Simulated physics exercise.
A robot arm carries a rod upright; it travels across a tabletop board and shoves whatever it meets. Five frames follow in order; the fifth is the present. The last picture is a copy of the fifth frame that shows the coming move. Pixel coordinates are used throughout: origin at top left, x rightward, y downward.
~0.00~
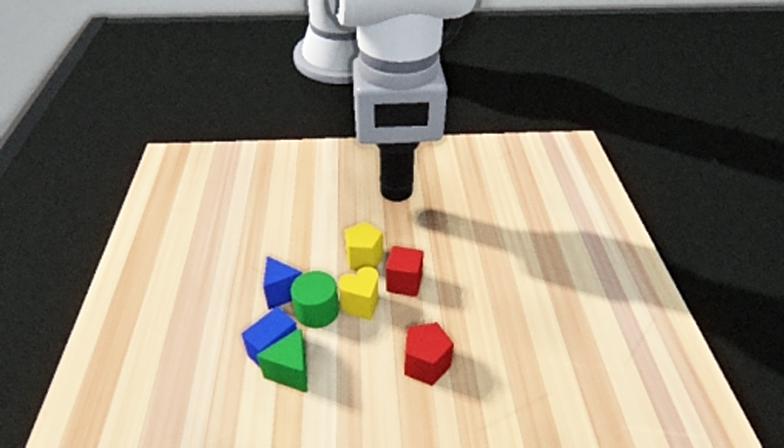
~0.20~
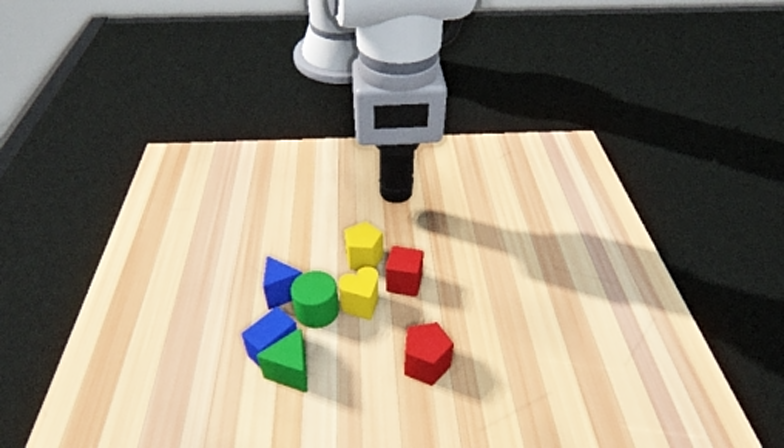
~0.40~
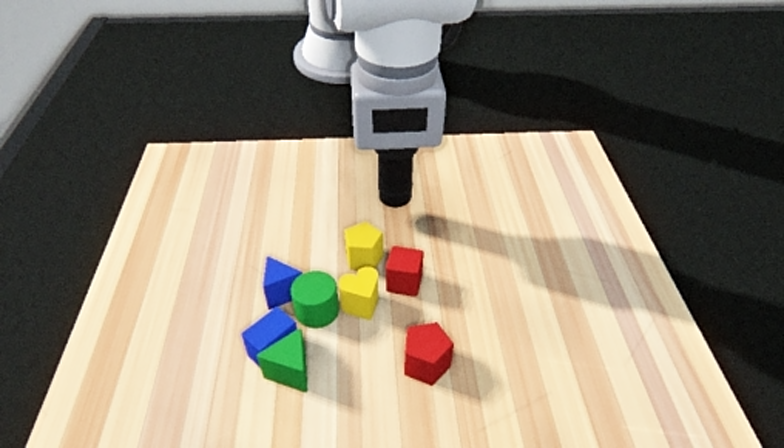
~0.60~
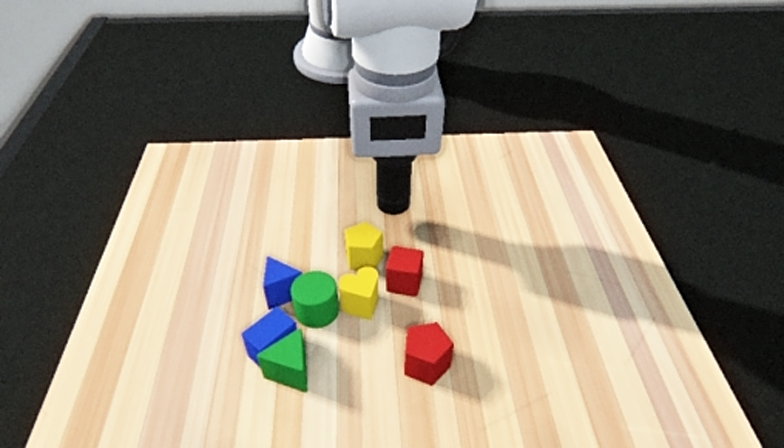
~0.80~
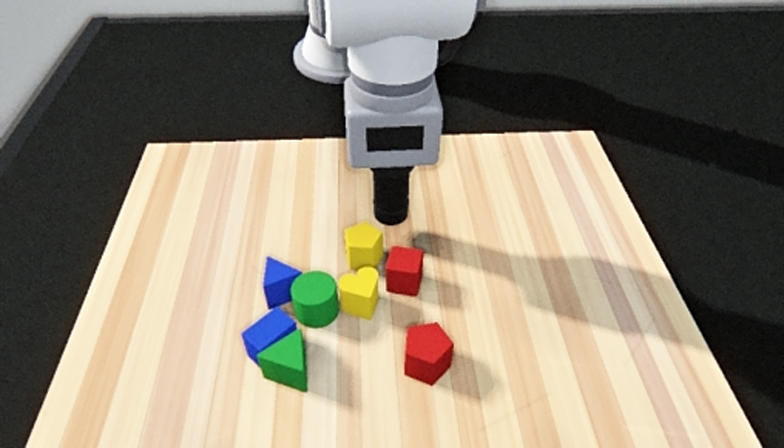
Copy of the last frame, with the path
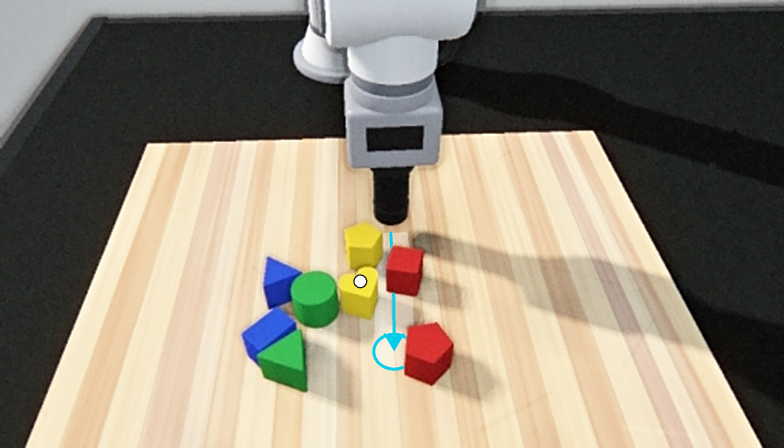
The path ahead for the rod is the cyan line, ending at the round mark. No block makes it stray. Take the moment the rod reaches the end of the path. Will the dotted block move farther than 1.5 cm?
I'd say yes.
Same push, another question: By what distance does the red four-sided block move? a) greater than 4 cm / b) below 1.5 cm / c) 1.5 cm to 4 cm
It's a.
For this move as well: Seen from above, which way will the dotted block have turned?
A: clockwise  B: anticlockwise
A: Clockwise.
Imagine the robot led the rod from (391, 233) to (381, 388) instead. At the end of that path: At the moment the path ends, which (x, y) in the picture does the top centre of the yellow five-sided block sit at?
That would be at about pixel (352, 251).
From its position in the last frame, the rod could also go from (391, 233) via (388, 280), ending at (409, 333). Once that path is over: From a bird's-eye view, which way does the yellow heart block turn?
Rotates clockwise.
The drawn path runs from (391, 233) directly to (394, 351); the dot is on the yellow heart block.
On the path given first. One third of the way, rod (393, 250); yellow five-sided block (356, 247), turned 55° clockwise; red four-sided block (411, 270), turned 15° anticlockwise.
Two thirds of the way, rod (394, 289); yellow heart block (354, 293), turned 30° clockwise; yellow five-sided block (356, 247), turned 55° clockwise; red four-sided block (428, 299), turned 85° anticlockwise.
At the end, rod (394, 334); yellow heart block (352, 300), turned 65° clockwise; yellow five-sided block (356, 247), turned 55° clockwise; red four-sided block (433, 306), turned 100° anticlockwise; red five-sided block (434, 350), turned 20° anticlockwise.
